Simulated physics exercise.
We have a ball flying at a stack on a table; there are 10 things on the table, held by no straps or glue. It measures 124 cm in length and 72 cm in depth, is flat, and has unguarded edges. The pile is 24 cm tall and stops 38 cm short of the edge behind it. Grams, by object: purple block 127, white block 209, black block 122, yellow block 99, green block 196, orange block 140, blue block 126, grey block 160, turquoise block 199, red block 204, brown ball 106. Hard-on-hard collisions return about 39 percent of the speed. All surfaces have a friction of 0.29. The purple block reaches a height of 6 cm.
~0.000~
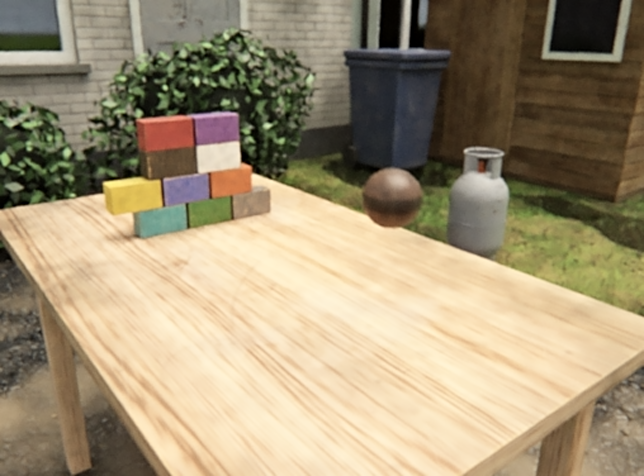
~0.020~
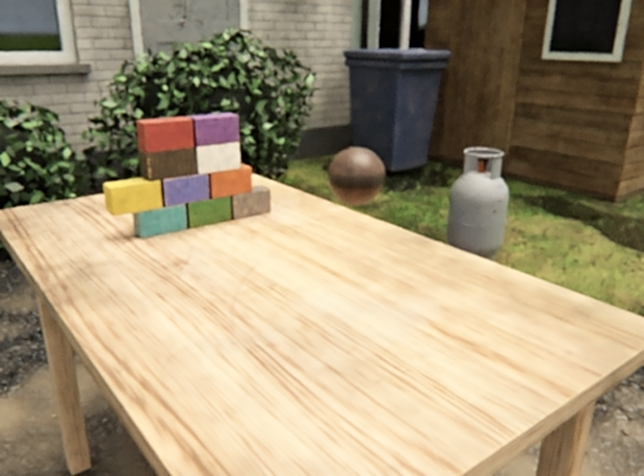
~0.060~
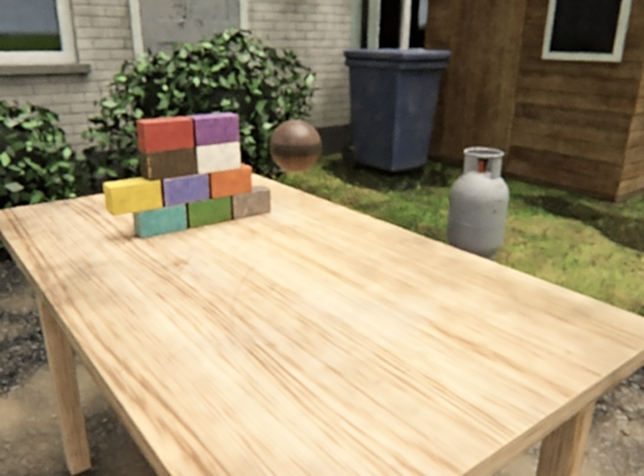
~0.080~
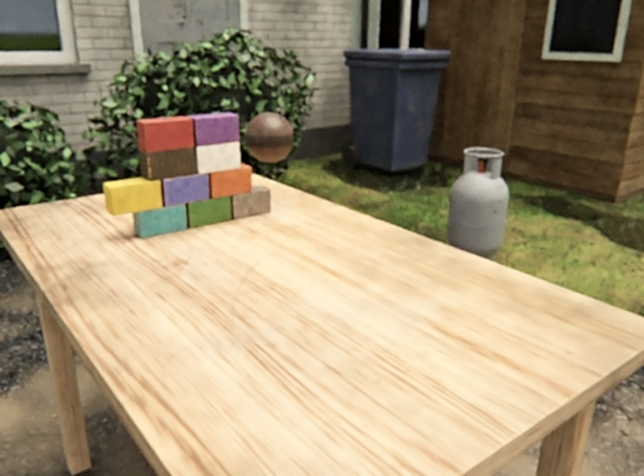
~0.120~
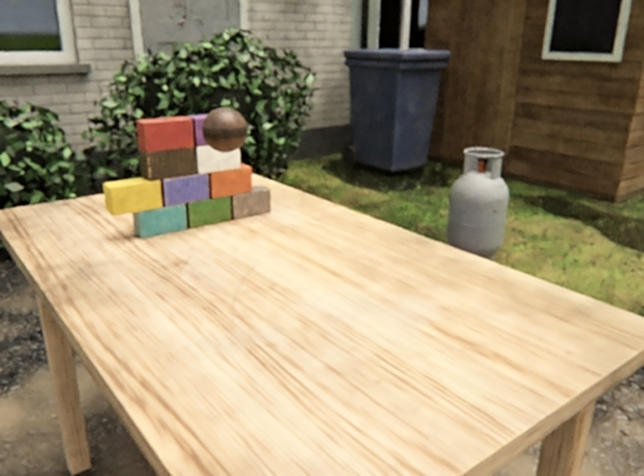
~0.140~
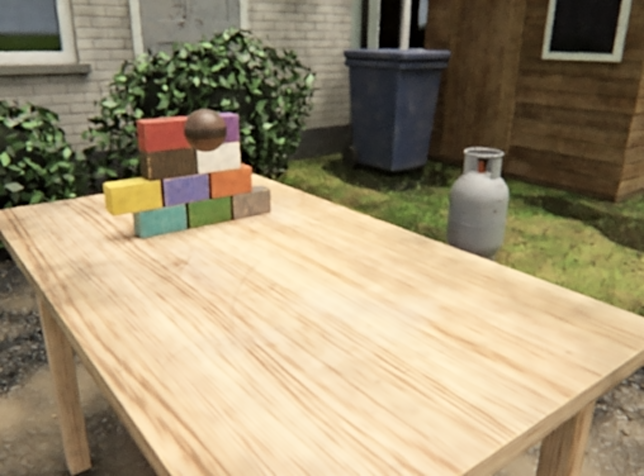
Brown ball flying leftward and rising above a wooden garden table, then passing in front of the top of a colourful block stack.
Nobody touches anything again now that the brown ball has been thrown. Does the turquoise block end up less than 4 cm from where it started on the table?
Yes.
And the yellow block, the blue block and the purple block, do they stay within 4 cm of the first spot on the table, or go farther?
Note: Yellow block departs its position. Blue block is left in place. Purple block is left in place.
By 0.34 s, brown ball near (63, 168); yellow block tilted 17°; red block tilted 5°; black block tilted 4°.
By 0.54 s, black block on its side; red block on its side; yellow block on its side.
By 0.94 s, turquoise block resting near (160, 219).
When it is over (1.3 s), lying over on the table, black block, yellow block and red block; the other 7 within 4 cm of the start. End places, in pixels of the last picture, turquoise block near (160, 219).
